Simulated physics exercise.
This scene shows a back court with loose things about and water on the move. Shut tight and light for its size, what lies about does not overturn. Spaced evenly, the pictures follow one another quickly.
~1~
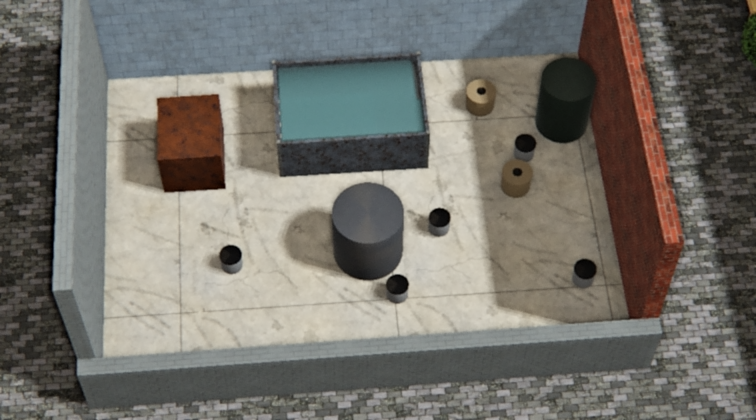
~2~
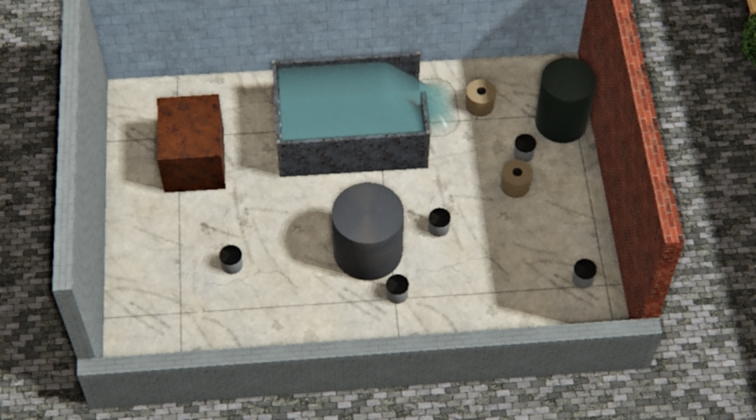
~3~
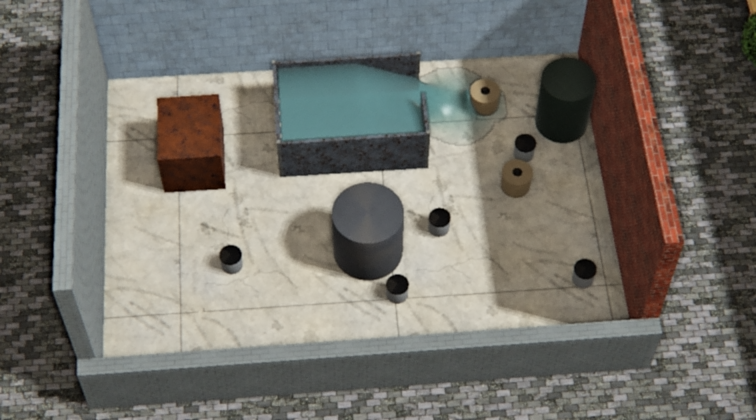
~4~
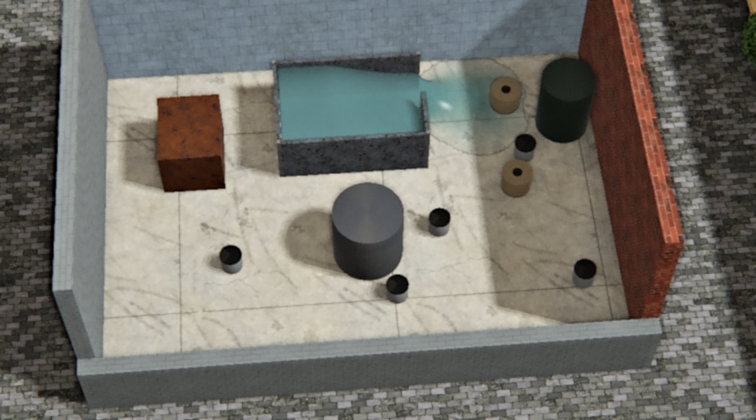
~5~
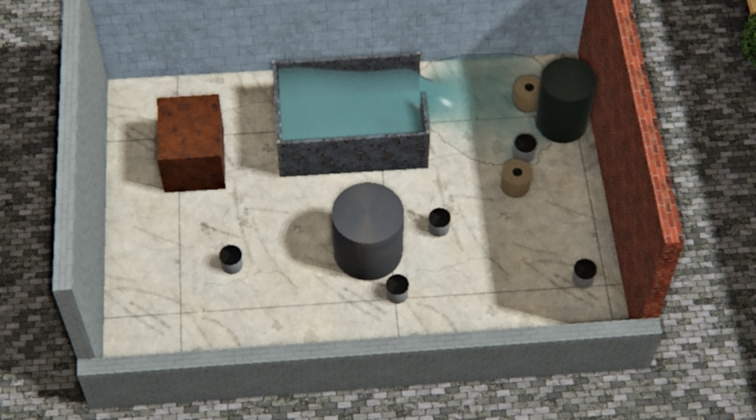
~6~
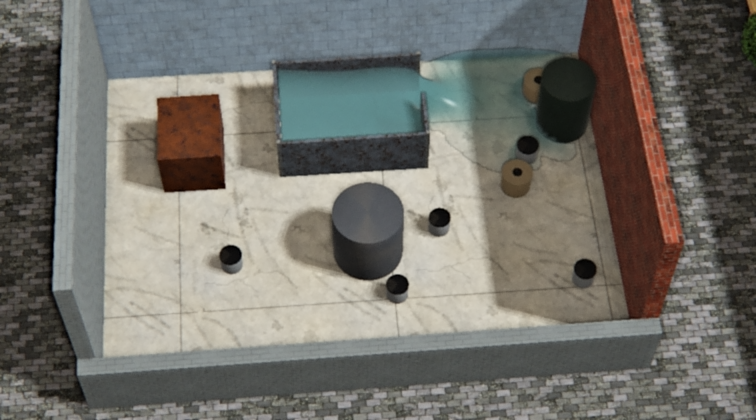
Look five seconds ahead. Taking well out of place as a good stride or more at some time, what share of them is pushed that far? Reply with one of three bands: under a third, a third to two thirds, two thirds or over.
A third to two thirds.
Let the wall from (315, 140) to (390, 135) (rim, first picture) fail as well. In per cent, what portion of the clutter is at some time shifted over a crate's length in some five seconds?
Estimate: Some 60 per cent.
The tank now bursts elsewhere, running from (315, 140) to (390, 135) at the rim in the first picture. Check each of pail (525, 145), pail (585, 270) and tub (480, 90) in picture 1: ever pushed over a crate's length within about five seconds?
Object by object: Less than that, displaced that much, less than that.
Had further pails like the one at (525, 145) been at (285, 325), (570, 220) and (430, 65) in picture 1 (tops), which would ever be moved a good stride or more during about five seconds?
Stays put, shoved clear, shoved clear.
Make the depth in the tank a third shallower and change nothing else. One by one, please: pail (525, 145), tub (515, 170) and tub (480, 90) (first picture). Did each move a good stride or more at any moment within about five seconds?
In the order asked: Over that distance, over that distance and over that distance.
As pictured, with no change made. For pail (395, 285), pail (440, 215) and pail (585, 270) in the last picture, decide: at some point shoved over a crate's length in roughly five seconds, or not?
Item one stayed under the mark, item two stayed under the mark, item three went the distance.
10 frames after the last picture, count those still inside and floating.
The count is 2.
A moment on, 1 of 7 are well off their spots; 1 afloat.
Next, 2 of 7 are well off their spots; 2 afloat.
Later, 4 of 7 are well off their spots; 2 afloat.
In the end, 4 of 7 are well off their spots, and 4 have been at some point; 2 afloat.
